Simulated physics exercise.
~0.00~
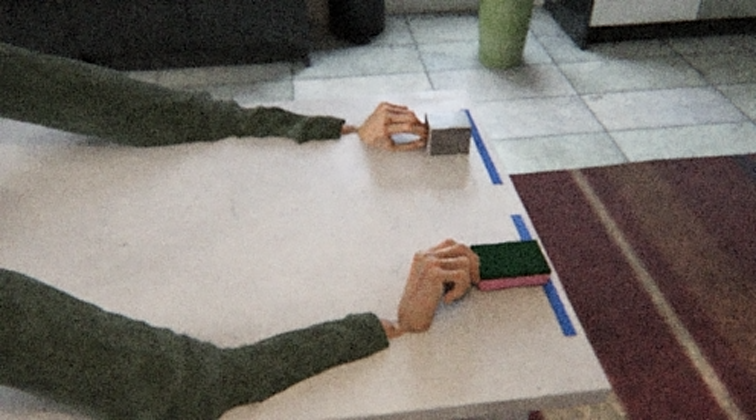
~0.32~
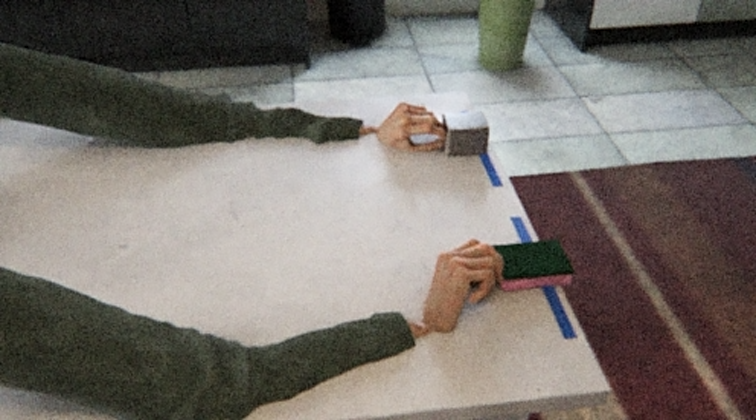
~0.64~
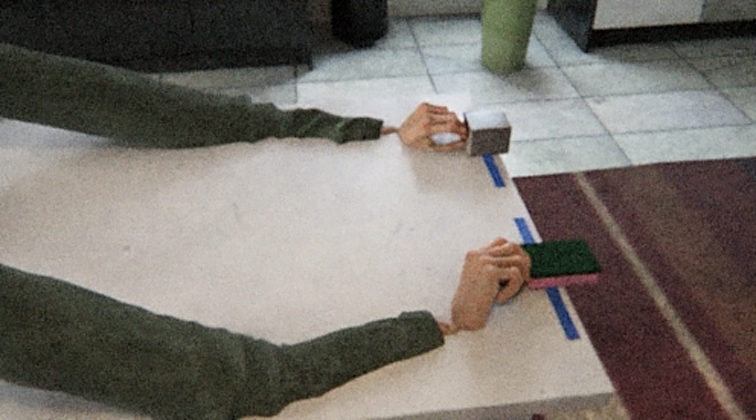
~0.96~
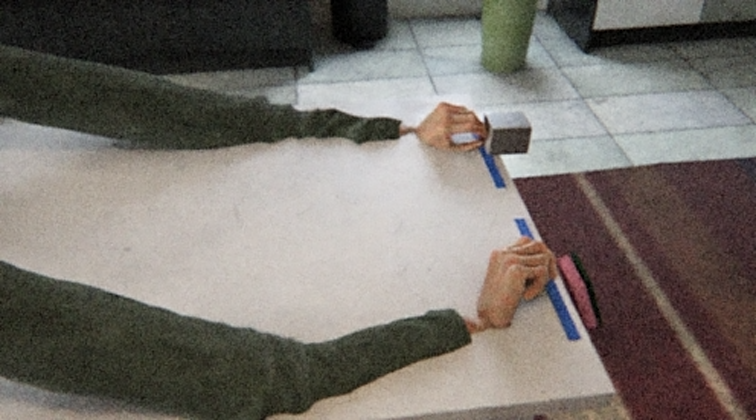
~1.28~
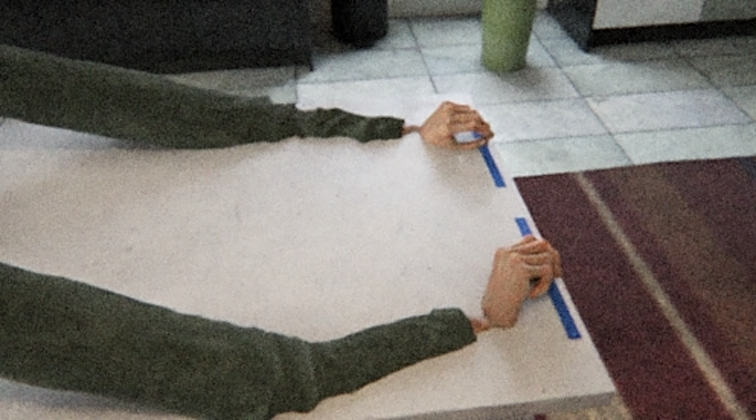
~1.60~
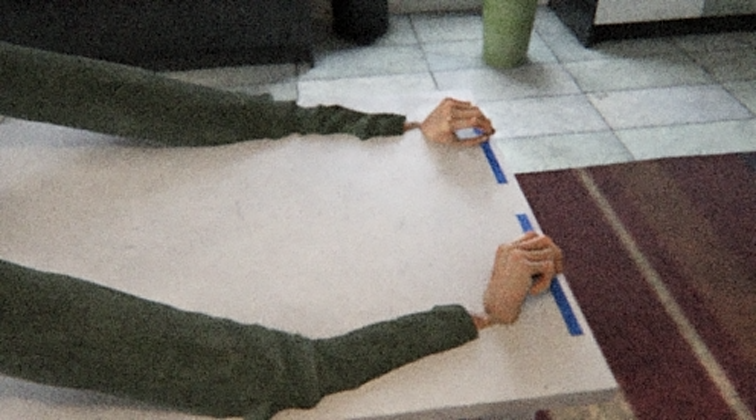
Two hands push a pink-and-green sponge and a grey block right until both fall off the table.
